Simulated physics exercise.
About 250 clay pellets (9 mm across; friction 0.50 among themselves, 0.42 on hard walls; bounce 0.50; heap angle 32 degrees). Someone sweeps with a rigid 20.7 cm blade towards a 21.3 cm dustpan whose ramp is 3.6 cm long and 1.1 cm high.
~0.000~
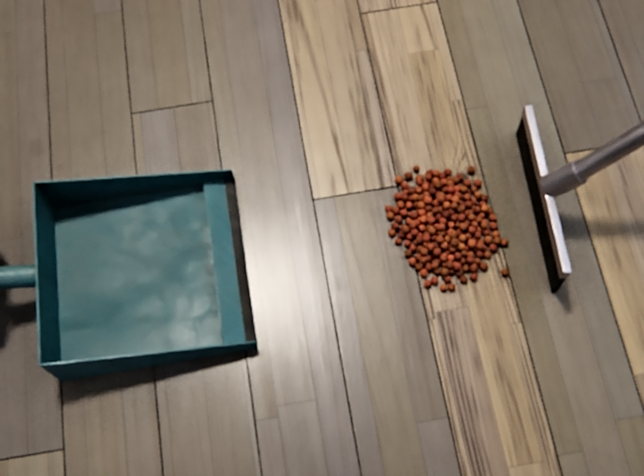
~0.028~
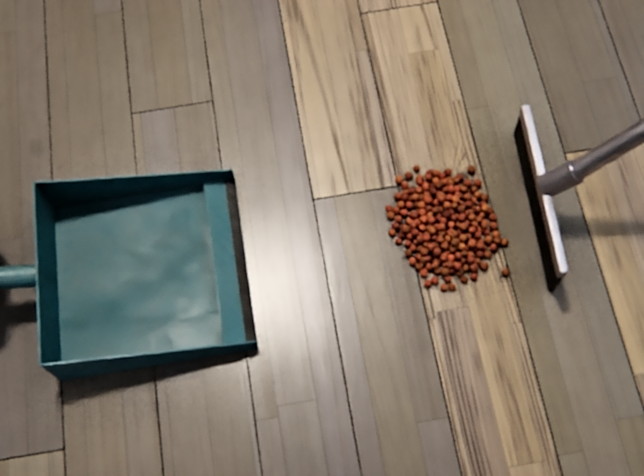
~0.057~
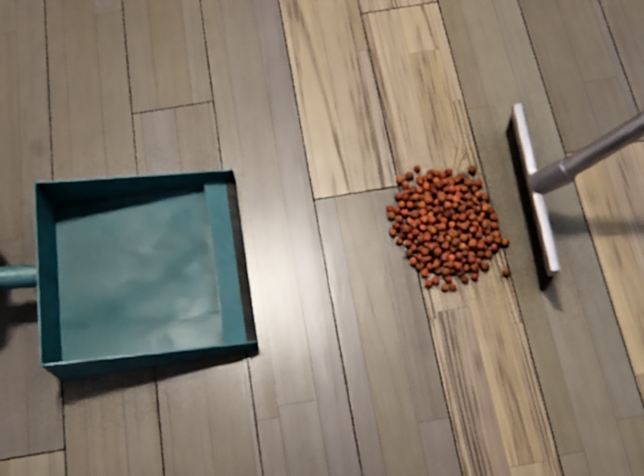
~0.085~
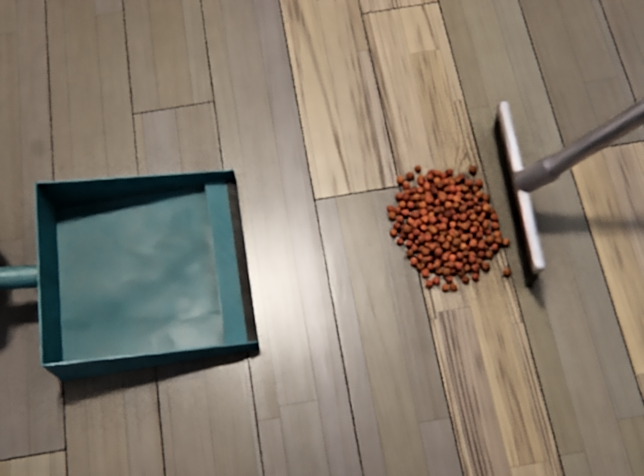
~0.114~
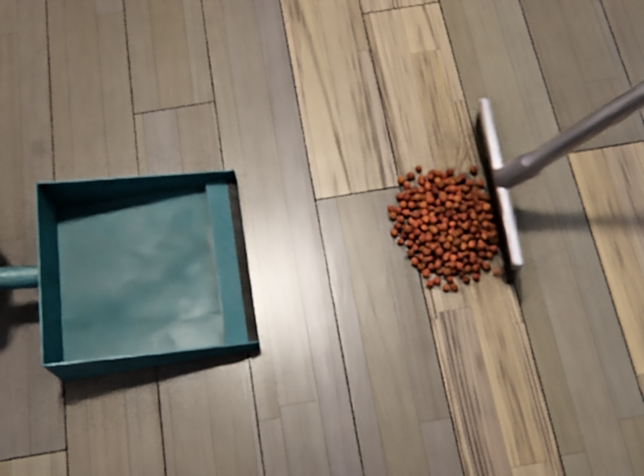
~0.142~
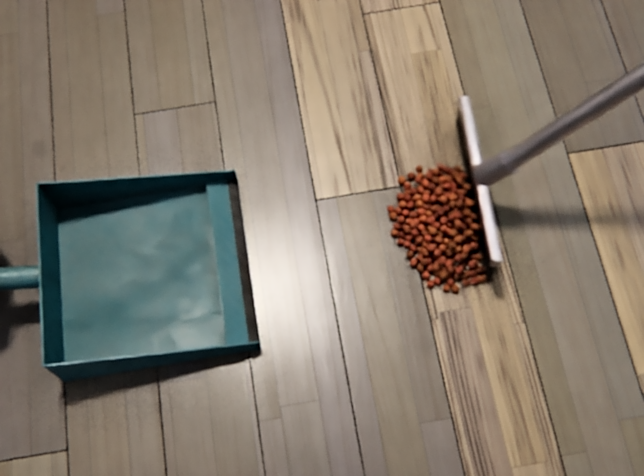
Reddish-brown pellets heaped on a wood-plank floor as a flat blade slides left into them, bunching their right edge, teal dustpan sitting still.
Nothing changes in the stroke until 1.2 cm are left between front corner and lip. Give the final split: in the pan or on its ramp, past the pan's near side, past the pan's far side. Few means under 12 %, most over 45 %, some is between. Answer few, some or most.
In the pan or on its ramp: Some; past the pan's near side: Few; past the pan's far side: Some.
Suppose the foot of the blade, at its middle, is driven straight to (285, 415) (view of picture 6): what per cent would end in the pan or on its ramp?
About 10 per cent.
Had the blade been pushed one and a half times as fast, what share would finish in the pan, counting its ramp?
Then about 40 per cent.
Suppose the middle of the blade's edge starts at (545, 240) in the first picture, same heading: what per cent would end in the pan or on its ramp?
About 45 per cent.
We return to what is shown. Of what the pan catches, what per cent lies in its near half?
Roughly 0 per cent.
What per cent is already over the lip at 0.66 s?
Some 35 per cent.
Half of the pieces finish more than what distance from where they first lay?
About 28 cm.
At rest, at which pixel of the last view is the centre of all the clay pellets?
At about (224, 220).
Then, at 0.31 s, middle of the blade 14 cm from the lip; 0 % over the lip, far side 10 %, near side 5 %.
Then, at 0.42 s, middle of the blade 5 cm from the lip; 0 % over the lip, far side 25 %, near side 5 %.
After 0.66 s, middle of the blade 2 cm from the lip; 35 % over the lip, far side 30 %, near side 5 %.
By 1.2 s all is still; pan 35 %, near side 5 %, far side 30 %, in front of the lip or behind the blade 30 %.
